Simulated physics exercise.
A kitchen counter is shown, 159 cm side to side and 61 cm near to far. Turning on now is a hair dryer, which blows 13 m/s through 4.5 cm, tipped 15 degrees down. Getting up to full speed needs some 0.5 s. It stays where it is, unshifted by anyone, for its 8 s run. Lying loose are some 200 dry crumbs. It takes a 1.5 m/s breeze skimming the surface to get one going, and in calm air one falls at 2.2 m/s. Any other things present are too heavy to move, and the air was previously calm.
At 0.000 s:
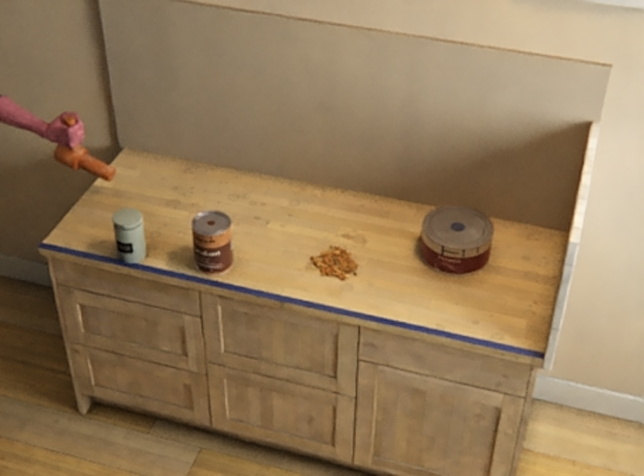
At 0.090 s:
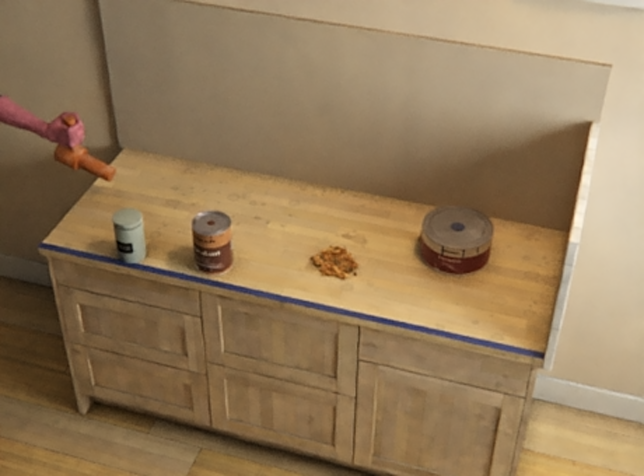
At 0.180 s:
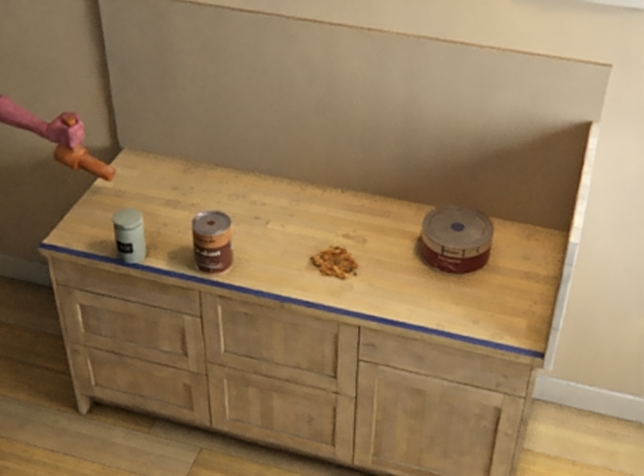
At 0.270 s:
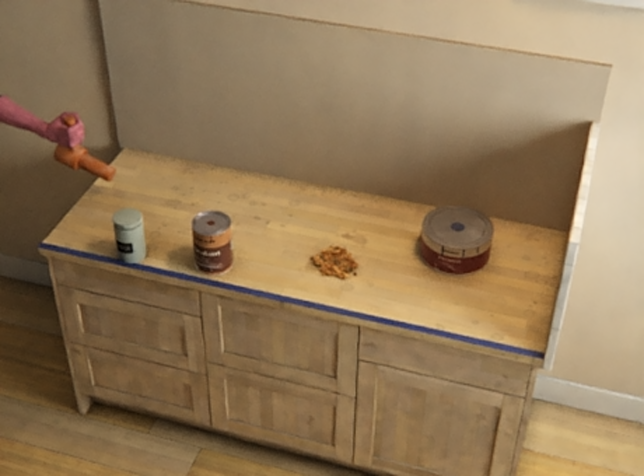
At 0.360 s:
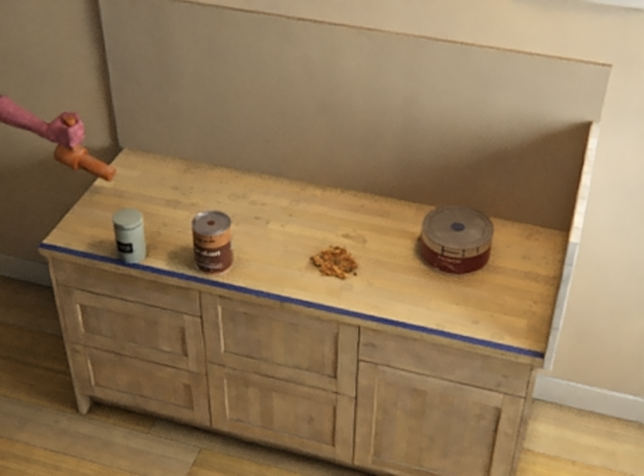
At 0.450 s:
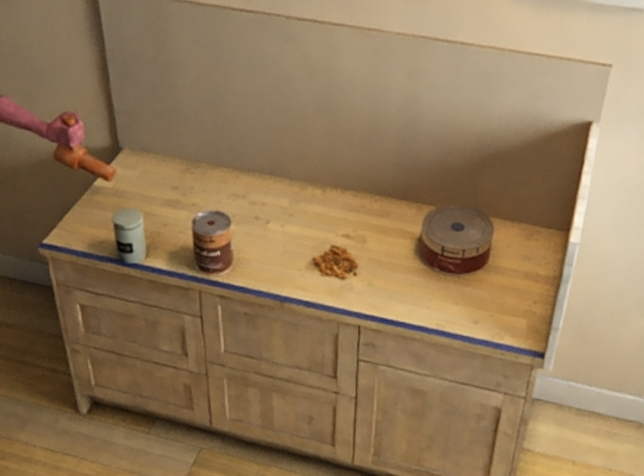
A pinkish hand at the left holds an orange hair dryer, angled slightly down over a light wooden counter seen from above and in front, in a beige-walled room. On the blue-edged top, from left to right, stand a pale grey-green tin, a brown tin, a loose pile of orange-brown crumbs and a wide dark-red tin. The hand, tins and camera stay still, and the crumbs show no clear movement.
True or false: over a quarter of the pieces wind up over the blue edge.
True.
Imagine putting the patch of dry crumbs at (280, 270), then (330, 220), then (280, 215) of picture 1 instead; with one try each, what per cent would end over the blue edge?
In that order: 90 %, 0 %, 0 %.
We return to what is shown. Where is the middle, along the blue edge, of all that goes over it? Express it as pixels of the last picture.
The middle of the crossings lies near (459, 341) in the last picture.
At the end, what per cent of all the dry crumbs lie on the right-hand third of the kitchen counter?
50 %.
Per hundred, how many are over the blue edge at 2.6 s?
50 %.
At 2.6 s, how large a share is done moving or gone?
70 per cent.
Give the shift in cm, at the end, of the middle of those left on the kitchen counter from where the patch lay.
Distance: Approx. 65 cm.
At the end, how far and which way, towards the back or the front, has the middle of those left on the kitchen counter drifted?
Drift: Forward direction, about 5 cm.
After 1.6 s, 45 % are over the blue edge; the middle of those still in play is near (550, 321); 68 % have settled or left.
After 2.6 s, 47 % are over the blue edge; the middle of those still in play is near (550, 321); 73 % have settled or left.
After 4.4 s, 49 % are over the blue edge; the middle of those still in play is near (550, 321); 76 % have settled or left.
After 8.0 s, at the end, 52 % are over the blue edge; the middle of those still in play is near (550, 321).
